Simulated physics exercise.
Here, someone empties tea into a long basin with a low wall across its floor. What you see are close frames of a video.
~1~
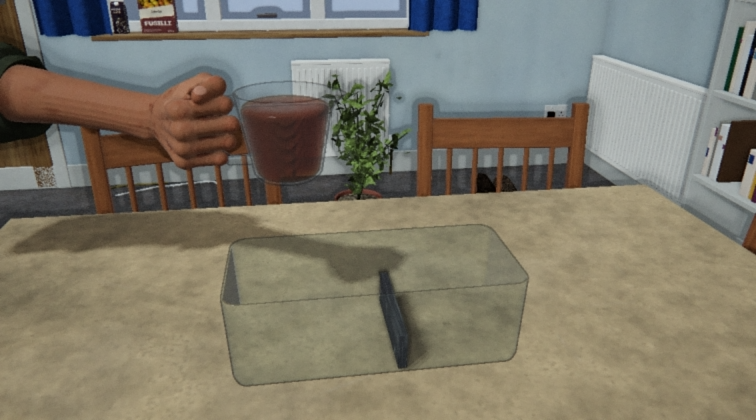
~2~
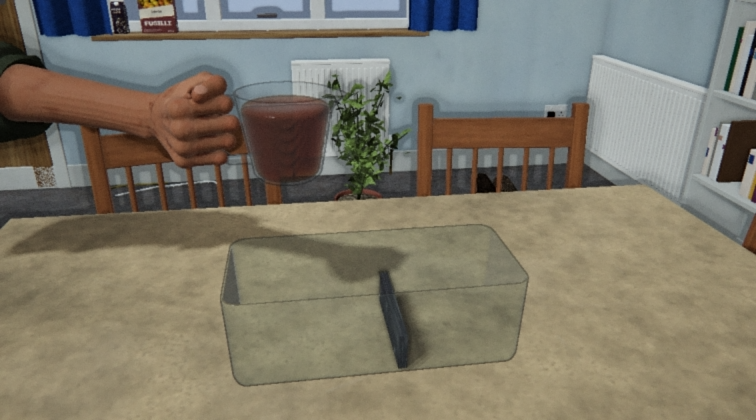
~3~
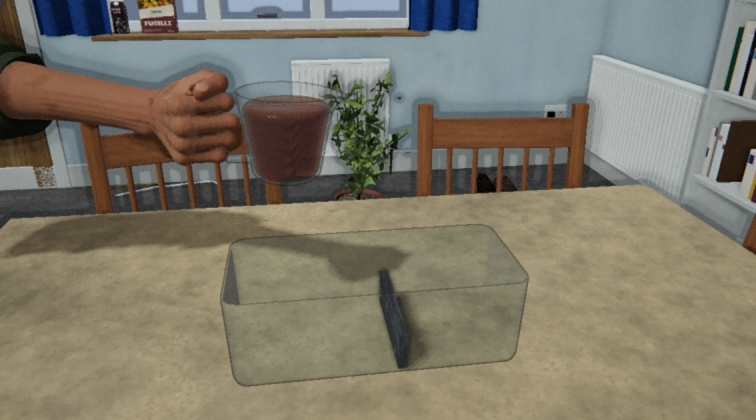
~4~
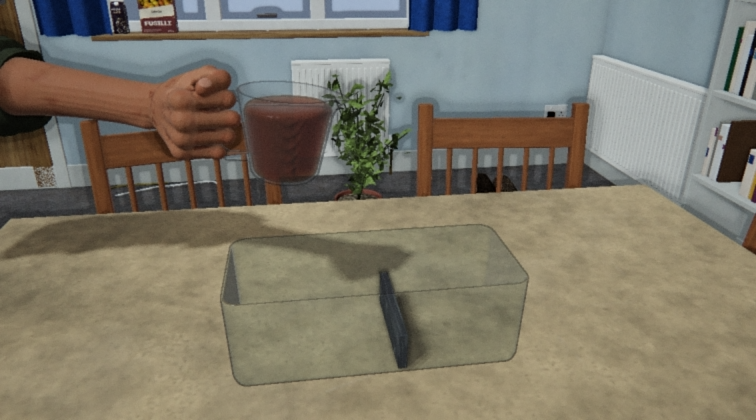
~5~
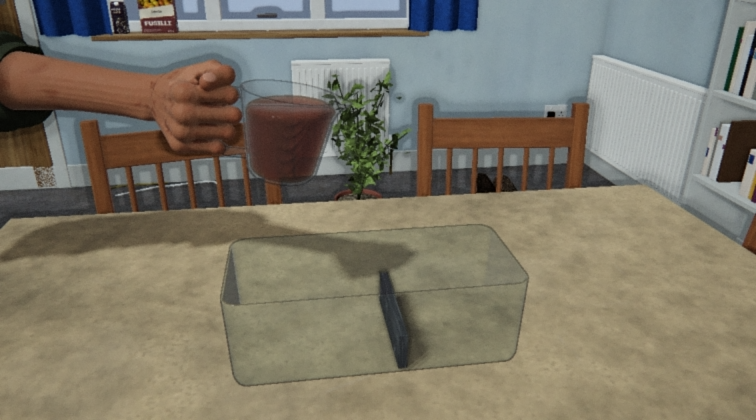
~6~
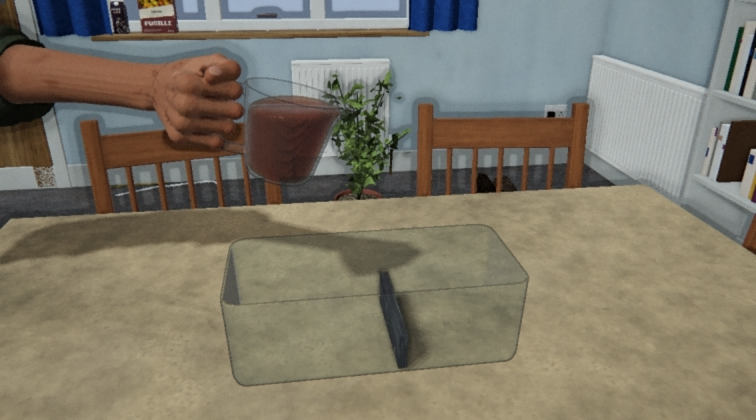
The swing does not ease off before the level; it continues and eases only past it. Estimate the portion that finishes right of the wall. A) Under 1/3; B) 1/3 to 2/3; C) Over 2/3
Option B: 1/3 to 2/3.
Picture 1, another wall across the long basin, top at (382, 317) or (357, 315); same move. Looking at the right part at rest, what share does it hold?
Roughly 75 per cent first and roughly 90 per cent second.
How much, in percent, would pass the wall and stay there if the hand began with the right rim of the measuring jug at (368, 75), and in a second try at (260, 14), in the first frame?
About 80 per cent, then about 5 per cent.
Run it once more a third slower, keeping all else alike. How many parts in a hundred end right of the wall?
Roughly 65 in a hundred.
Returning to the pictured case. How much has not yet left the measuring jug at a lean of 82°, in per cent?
Around 55 in a hundred has not poured out yet.
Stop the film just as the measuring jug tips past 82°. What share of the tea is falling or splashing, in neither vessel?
Around 35 %.
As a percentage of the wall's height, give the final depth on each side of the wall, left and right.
Close to 10 for the left and 20 for the right.
A moment on, the measuring jug is tipped on its side and 57 per cent is still to pour, 0 is left of the wall and 10 right of it.
Next, the measuring jug is tipped right over and 5 per cent is still to pour, 31 is left of the wall and 49 right of it.
Then the measuring jug is tipped right over and 0 per cent is still to pour, 47 is left of the wall and 50 right of it.
Later the measuring jug is tipped right over and 0 per cent is still to pour, 48 is left of the wall and 50 right of it.
At rest 48 per cent lies left of the wall, 50 right of it and 2 outside.
